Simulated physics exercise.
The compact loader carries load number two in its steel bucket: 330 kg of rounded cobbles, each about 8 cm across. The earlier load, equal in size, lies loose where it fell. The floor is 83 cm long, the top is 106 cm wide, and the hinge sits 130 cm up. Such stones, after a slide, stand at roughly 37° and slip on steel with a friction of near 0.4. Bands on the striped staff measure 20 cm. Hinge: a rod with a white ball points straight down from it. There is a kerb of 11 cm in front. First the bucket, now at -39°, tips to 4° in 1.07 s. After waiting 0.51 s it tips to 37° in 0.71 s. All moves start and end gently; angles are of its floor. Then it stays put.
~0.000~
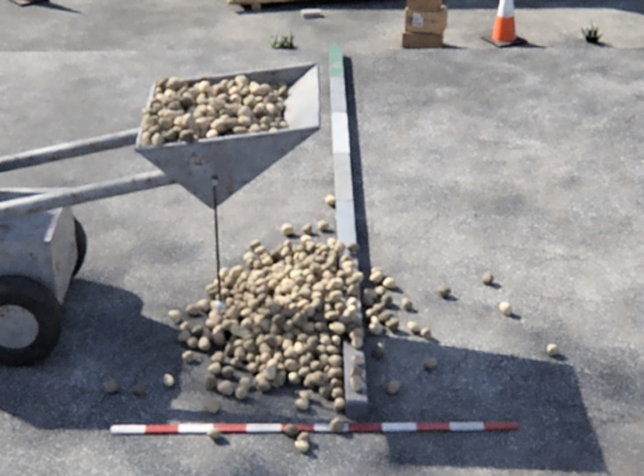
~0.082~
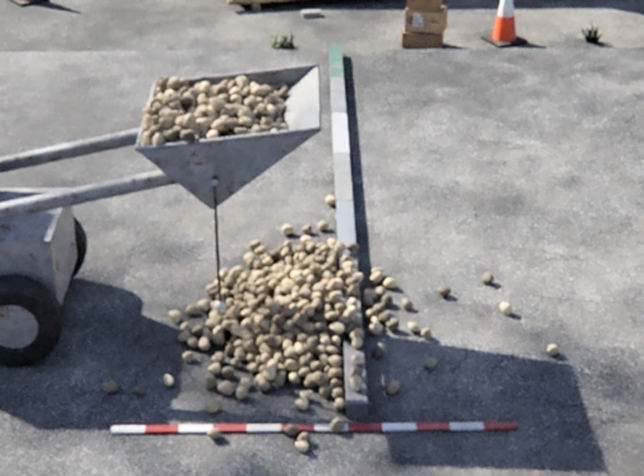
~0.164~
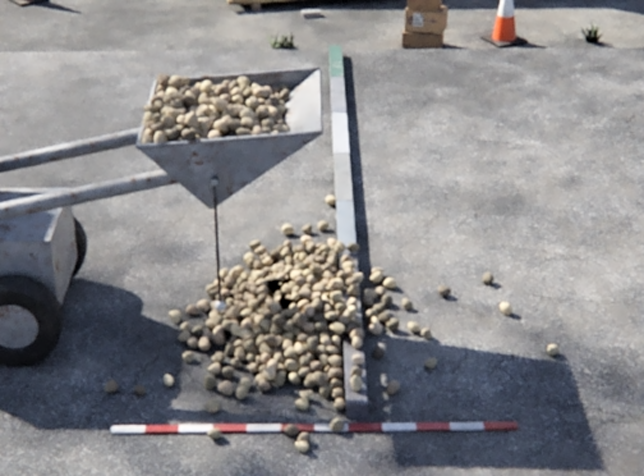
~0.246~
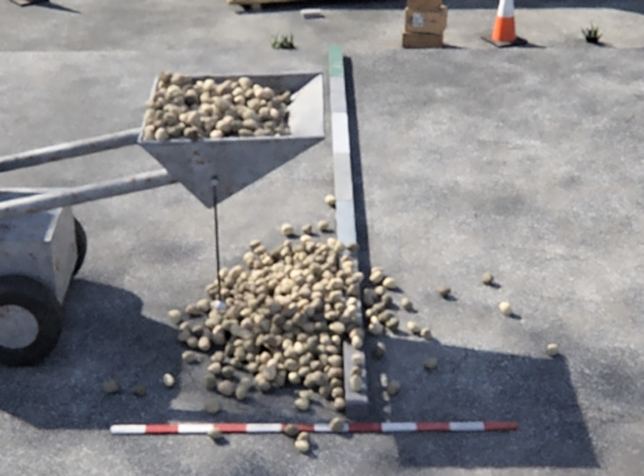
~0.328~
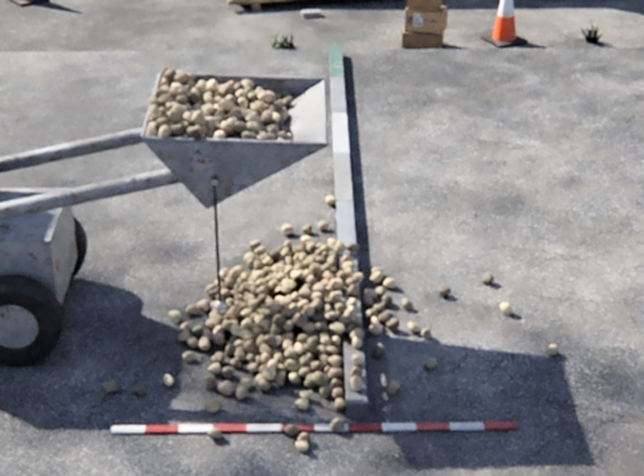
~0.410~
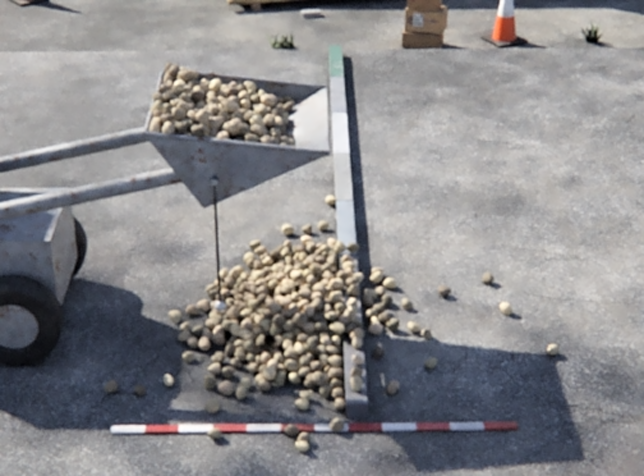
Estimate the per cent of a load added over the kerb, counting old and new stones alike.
Roughly 76 per cent of a load is added.
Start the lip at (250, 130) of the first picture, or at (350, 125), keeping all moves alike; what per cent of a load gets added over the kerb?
Roughly 15 and 95 percent, in that order.
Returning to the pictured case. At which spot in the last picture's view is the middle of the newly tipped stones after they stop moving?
In the last view, somewhere near (395, 305).
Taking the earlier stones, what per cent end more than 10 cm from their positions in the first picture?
5 per cent.
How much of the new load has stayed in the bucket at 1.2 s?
Reading: Near 100 % of the load.
After 0.8 s the floor is at -3°; in per cent of one load, 100 in the bucket, 94 on this side of the kerb, 4 over the kerb; the foremost stones are at (459, 319).
After 1.2 s the floor is at 4°; in per cent of one load, 100 in the bucket, 94 on this side of the kerb, 4 over the kerb; the foremost stones are at (459, 319).
After 2.7 s the floor is at 37°; in per cent of one load, 14 in the bucket, 143 on this side of the kerb, 41 over the kerb; the foremost stones are at (496, 321).
After 5.2 s the floor is at 37°; in per cent of one load, 0 in the bucket, 118 on this side of the kerb, 80 over the kerb; the foremost stones are at (580, 338). Net gain over the kerb, 76.
